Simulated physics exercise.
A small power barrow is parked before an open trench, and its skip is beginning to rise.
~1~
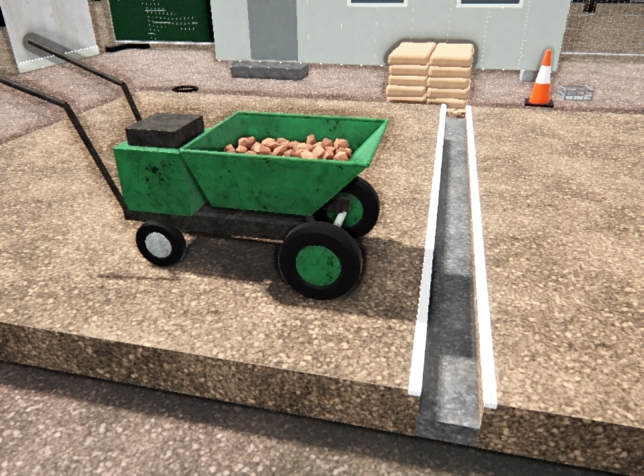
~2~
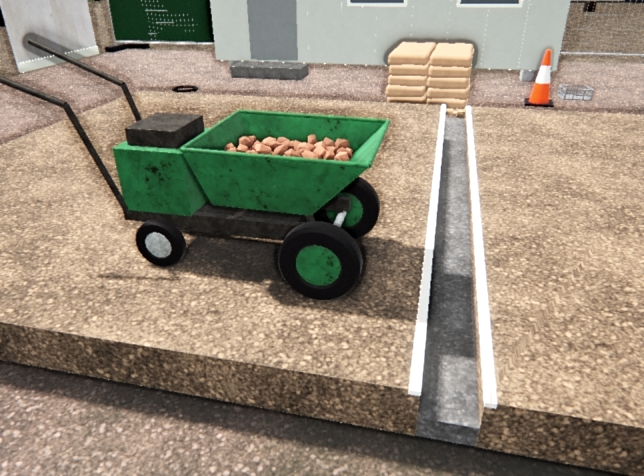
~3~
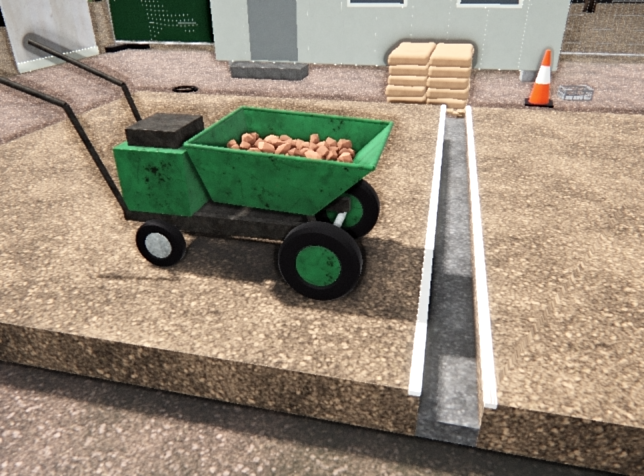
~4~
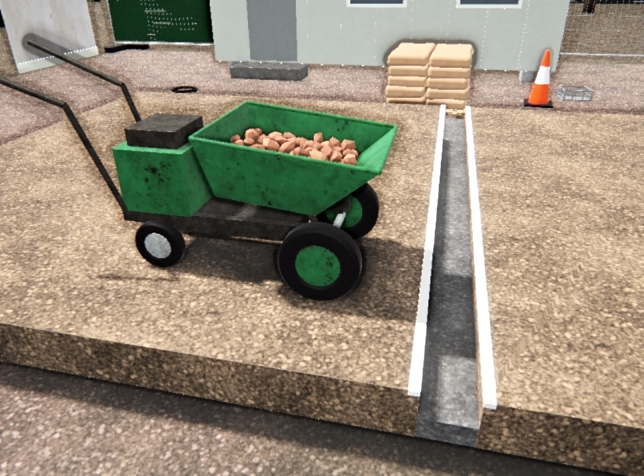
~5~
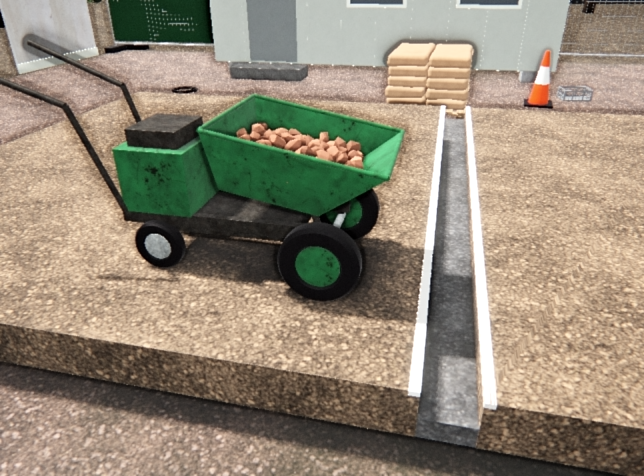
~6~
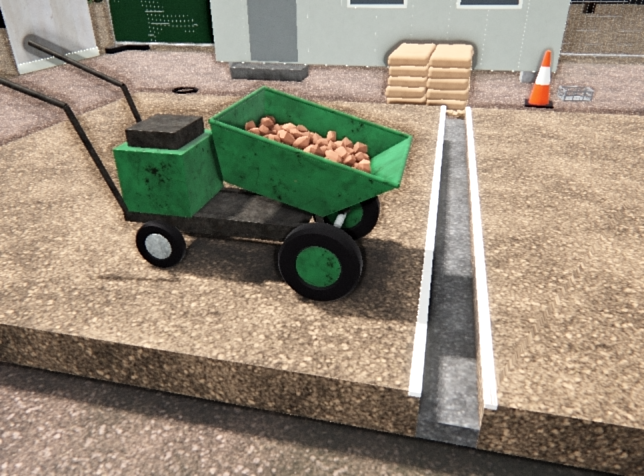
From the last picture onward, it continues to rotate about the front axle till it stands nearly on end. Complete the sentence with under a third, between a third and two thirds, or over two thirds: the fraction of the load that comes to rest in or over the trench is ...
It is over two thirds.
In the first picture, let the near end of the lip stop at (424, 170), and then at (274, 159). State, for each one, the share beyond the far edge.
In order, close to 90 and 0 in a hundred.
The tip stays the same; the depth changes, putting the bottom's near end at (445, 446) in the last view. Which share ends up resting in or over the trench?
I'd guess close to 90 percent.
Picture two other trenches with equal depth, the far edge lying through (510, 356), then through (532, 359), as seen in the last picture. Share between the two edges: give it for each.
100 %, give or take, and then 100 %.
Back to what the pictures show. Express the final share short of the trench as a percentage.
0 %.
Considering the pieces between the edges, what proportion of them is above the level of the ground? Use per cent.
20 per cent or so.
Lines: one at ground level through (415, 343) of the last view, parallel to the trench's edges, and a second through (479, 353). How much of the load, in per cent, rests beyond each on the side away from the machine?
Estimate, first then second: 100 %, 20 %.
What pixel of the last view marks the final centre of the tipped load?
Once it all stops, the middle lies near (458, 284).
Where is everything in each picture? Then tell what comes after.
Lip of the skip at (367, 165), level; top of the load at (286, 159), lumps of rubble; first edge of the trench at (420, 342); far edge at (487, 352), the trench under half as wide as the skip, and about half as deep as wide, in the first picture.
Lip of the skip at (368, 166), level; top of the load at (287, 159), in the second picture.
Lip of the skip at (373, 169), tipped barely; top of the load at (290, 158), in the third picture.
Lip of the skip at (379, 173), tipped a little; top of the load at (272, 146), in the fourth picture.
Lip of the skip at (387, 179), tipped a little; top of the load at (275, 155), in the fifth picture.
Lip of the skip at (397, 186), tipped clearly; top of the load at (270, 140); first edge of the trench at (420, 343); far edge at (487, 353), in the sixth picture.
Soon after the last picture, skip tipped steeply; all in the skip.
A little later, skip tipped right over; most in the skip; about a quarter in or heaped over the trench.
Later still, skip tipped right over; a small part in the skip; most in or heaped over the trench; about a quarter beyond it.
At rest, skip tipped right over; a stray few in the skip; most in or heaped over the trench; about a quarter beyond it.
